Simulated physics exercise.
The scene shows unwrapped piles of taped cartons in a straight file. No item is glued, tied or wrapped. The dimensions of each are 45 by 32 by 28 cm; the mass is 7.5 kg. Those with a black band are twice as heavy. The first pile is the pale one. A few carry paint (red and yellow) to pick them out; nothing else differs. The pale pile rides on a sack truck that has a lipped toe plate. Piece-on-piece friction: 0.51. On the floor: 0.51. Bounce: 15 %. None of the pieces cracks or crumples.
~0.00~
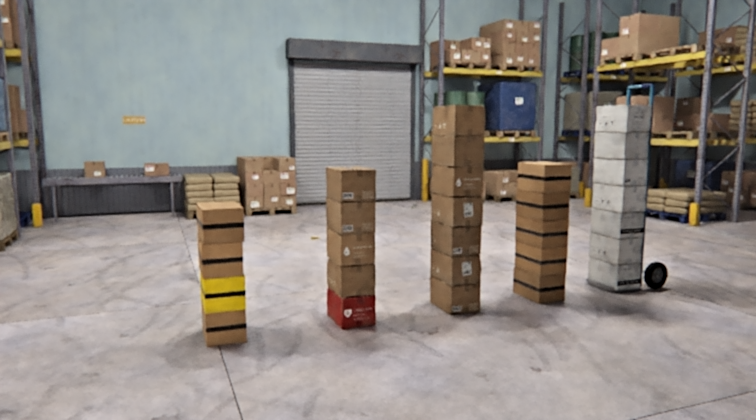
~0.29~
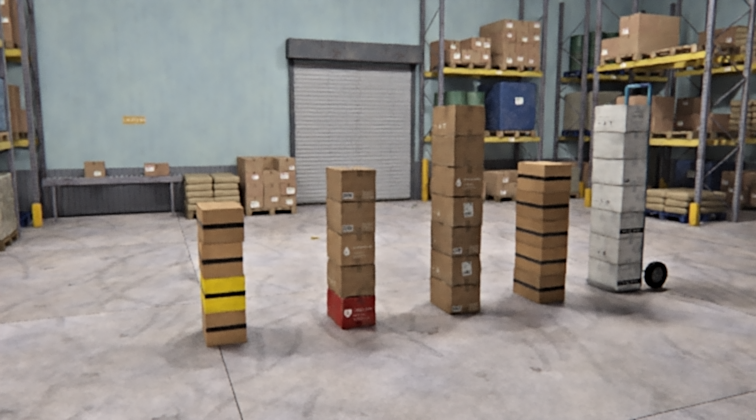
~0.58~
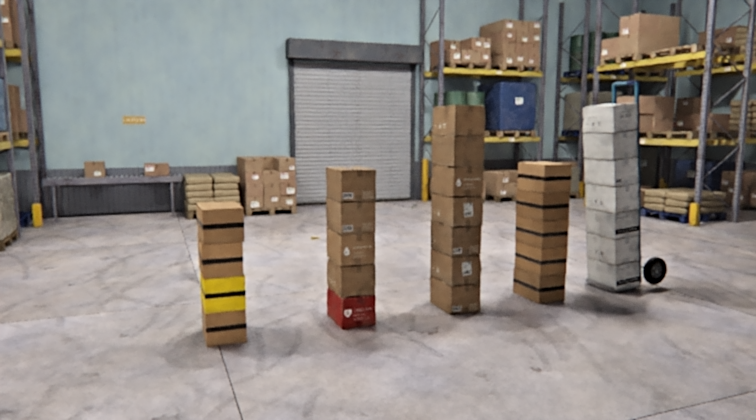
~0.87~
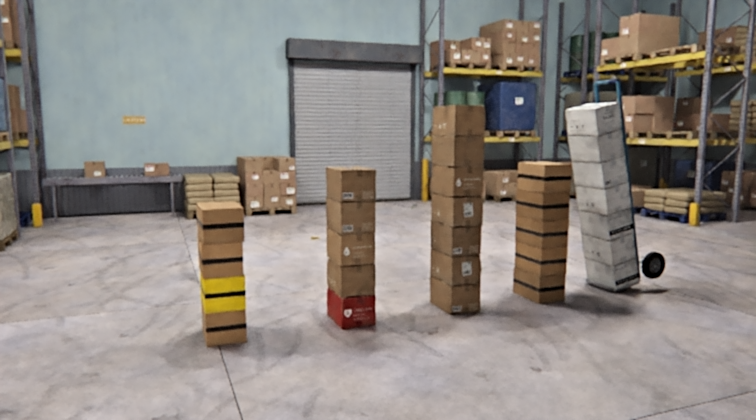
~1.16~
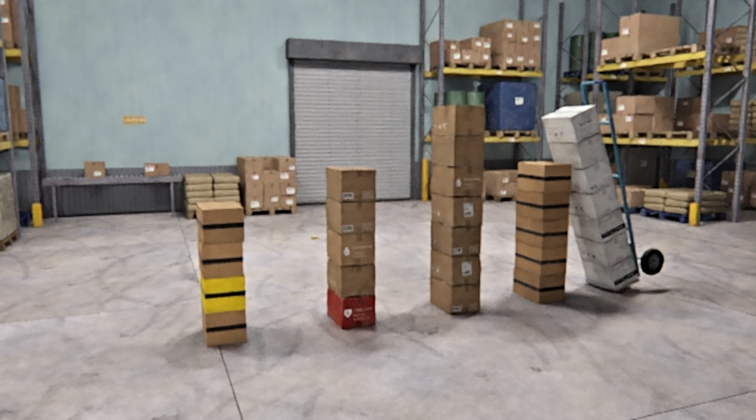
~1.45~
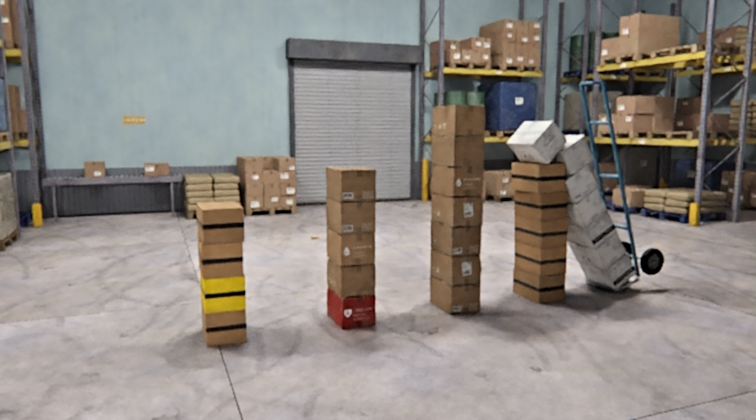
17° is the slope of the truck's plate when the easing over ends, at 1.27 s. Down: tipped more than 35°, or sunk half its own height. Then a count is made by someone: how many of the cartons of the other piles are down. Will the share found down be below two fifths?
No, above two fifths.
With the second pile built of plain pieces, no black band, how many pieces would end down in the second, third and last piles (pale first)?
Then second 4, third 6, last 3.
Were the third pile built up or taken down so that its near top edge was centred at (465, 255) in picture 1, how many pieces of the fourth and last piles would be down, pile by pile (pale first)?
Down by pile: Fourth 0, last 0.
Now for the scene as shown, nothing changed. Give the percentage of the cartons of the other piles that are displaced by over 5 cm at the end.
The answer is 90 percent.
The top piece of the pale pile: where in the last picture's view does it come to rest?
It should be centred near (538, 295) in the final frame.
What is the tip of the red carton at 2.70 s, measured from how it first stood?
Some 0°.
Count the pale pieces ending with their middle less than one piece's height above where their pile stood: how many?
The count is 3.
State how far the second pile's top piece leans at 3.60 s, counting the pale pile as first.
It tilts close to 40 degrees.
After 2.70 s, 7 of the pale pile down; 3 of the 21 other cartons down.
After 3.60 s, 7 of the pale pile down; 16 of the 21 other cartons down; red carton leaning 37°.
At rest (5.8 s), 7 of the pale pile down; 19 of the 21 other cartons down; yellow carton on its side; red carton leaning 44°. That is 90 per cent. As the last picture would show them, middles, yellow carton near (142, 320), red carton near (335, 299).
